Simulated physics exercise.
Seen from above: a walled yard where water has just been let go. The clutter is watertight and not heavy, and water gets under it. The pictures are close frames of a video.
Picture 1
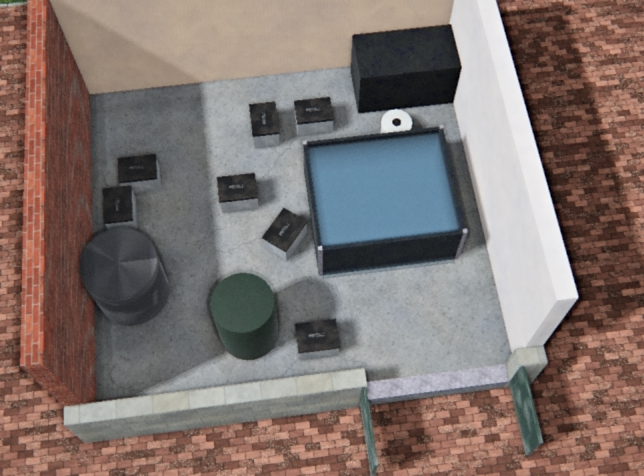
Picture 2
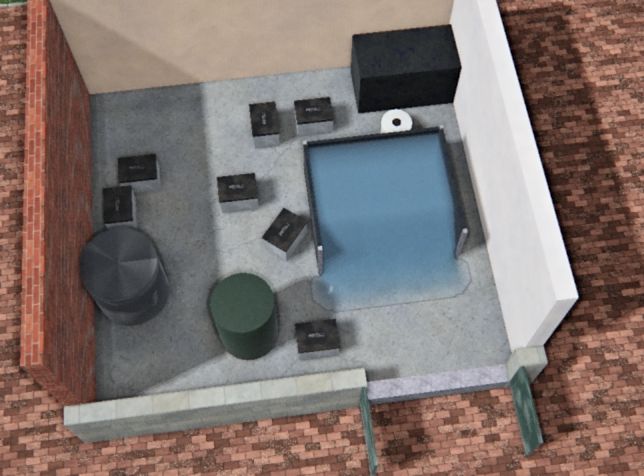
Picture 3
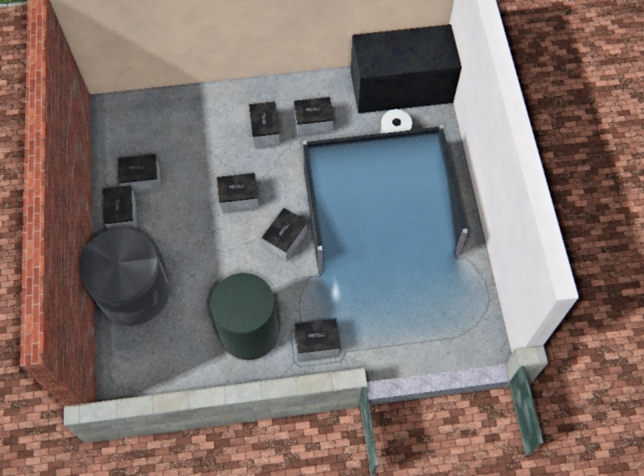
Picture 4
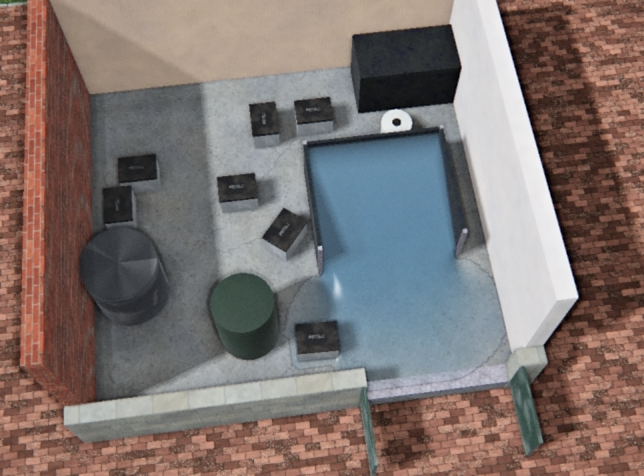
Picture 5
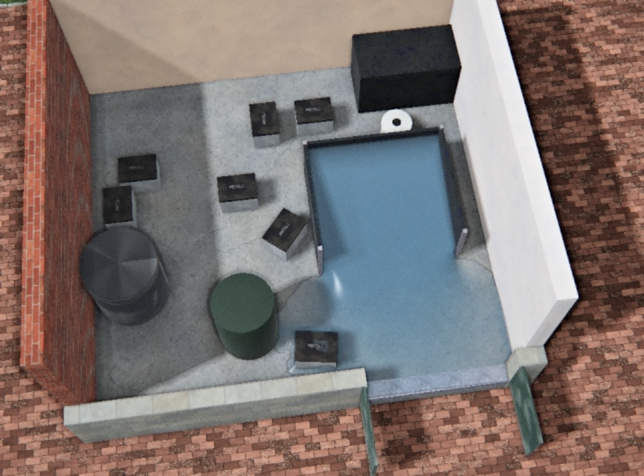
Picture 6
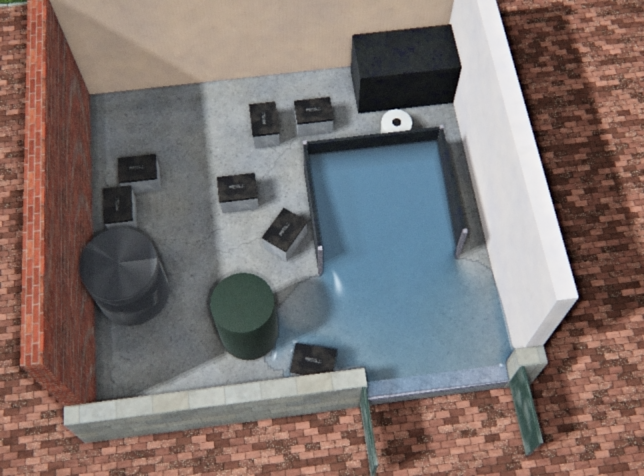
The clip opens on a walled yard seen from above, with a blue pool of water boxed in among dark chests and round containers. The water's near side opens and water spreads across the floor toward the low front wall, surrounding the nearest chest, which then slides slightly toward that wall and turns.
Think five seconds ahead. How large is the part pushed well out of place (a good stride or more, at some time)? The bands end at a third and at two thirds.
Share: Under a third.
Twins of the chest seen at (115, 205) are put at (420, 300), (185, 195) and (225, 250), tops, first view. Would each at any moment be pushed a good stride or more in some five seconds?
As listed: Shifted that much, under that, no.
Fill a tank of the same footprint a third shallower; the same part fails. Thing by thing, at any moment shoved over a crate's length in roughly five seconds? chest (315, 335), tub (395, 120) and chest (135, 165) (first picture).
In turn: Yes, never so far, less than that.
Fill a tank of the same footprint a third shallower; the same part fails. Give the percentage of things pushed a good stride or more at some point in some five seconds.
Near 10 in a hundred.
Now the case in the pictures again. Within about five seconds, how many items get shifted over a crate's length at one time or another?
I count 1.
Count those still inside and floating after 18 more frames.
I count 1.
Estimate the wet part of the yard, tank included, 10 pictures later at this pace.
Some 40 per cent.
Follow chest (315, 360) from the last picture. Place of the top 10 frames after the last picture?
Roughly at (126, 347).
A moment on, 1 of 8 are well off their spots; 1 afloat.
Next, 1 of 8 are well off their spots; 0 afloat.
Later, 1 of 8 are well off their spots; 1 afloat.
In the end, 1 of 8 are well off their spots, and 1 have been at some point; 0 afloat.
